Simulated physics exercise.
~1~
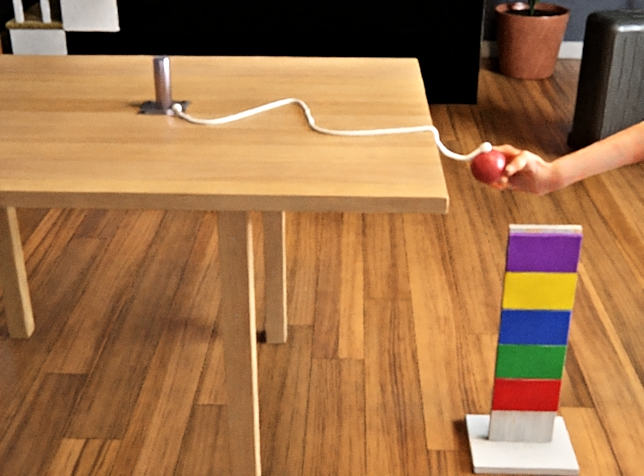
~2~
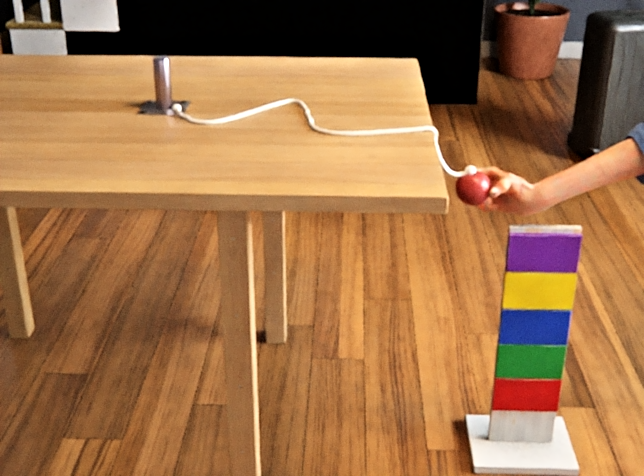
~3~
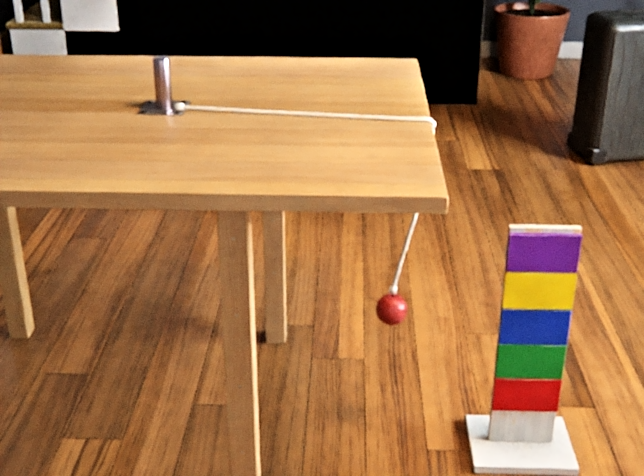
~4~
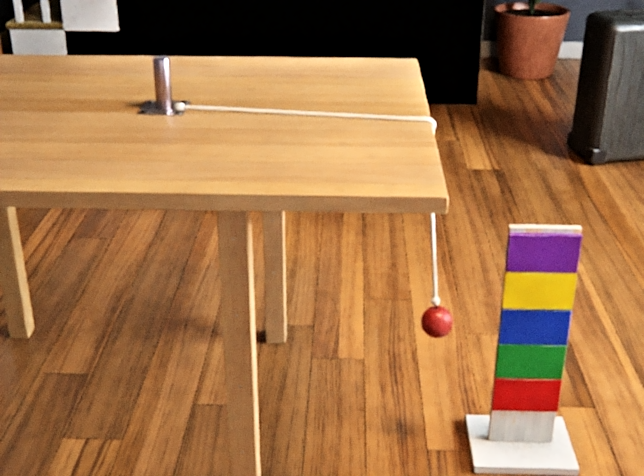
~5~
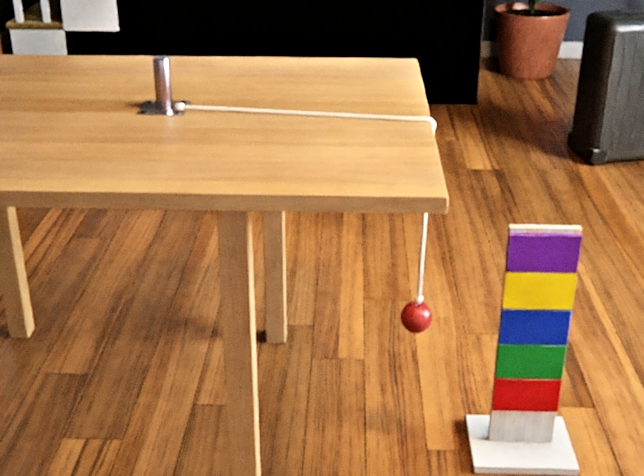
A red ball on a white cord tied to a metal post was held past the table's right edge by a hand, then hung below the edge, swinging left, right and slightly left again, ending level with the blue band nearby.
